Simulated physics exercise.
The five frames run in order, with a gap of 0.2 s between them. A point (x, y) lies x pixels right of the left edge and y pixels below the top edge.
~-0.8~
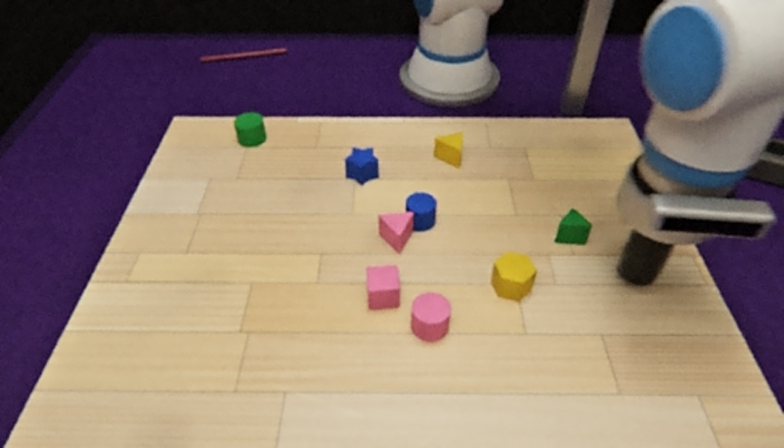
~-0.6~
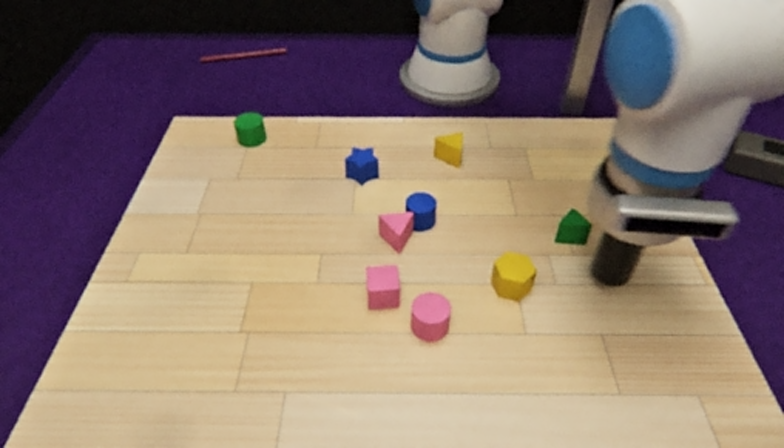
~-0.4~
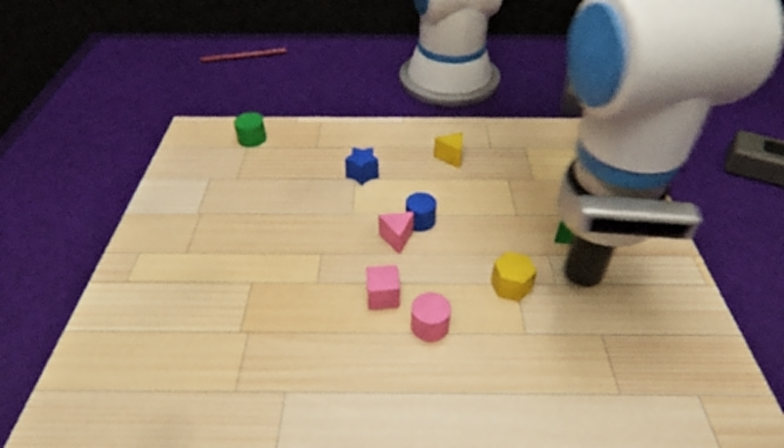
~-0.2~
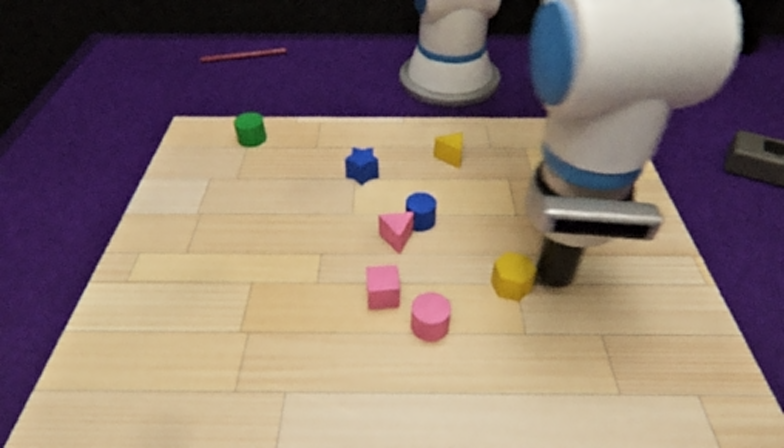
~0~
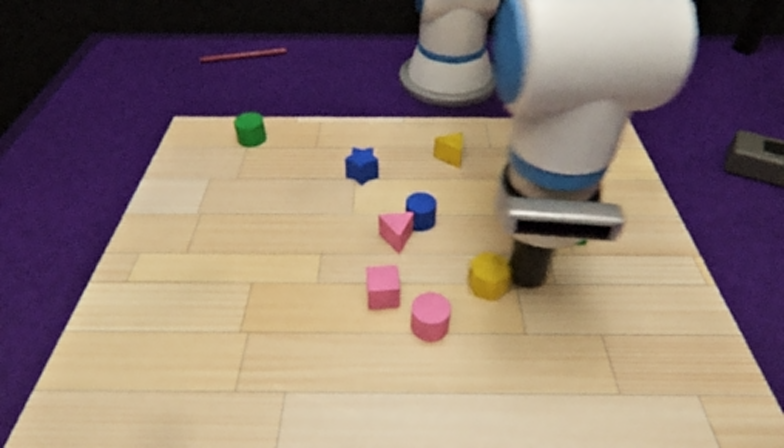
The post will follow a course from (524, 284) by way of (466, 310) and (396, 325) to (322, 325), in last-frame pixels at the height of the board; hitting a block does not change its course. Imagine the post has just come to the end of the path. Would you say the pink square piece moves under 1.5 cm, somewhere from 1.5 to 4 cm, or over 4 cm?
Travels under 1.5 cm.
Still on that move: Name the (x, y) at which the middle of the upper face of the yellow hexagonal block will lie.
Pixel (432, 268).
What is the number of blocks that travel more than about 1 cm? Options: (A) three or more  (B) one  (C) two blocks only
I choose C.
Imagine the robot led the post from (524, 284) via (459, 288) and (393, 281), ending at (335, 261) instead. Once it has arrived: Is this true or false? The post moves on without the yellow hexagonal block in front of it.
That is false.
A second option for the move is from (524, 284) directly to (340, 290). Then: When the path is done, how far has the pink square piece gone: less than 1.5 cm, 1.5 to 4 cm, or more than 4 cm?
Final distance: More than 4 cm.
The first path, step by step. One third of the way, post (467, 300); yellow hexagonal block (439, 269), turned 60° clockwise.
Two thirds of the way, post (396, 315); pink disc (368, 332); yellow hexagonal block (432, 268), turned 80° clockwise.
At the end, post (320, 315); pink square piece unmoved; pink disc (341, 342); yellow hexagonal block (432, 268), turned 80° clockwise.
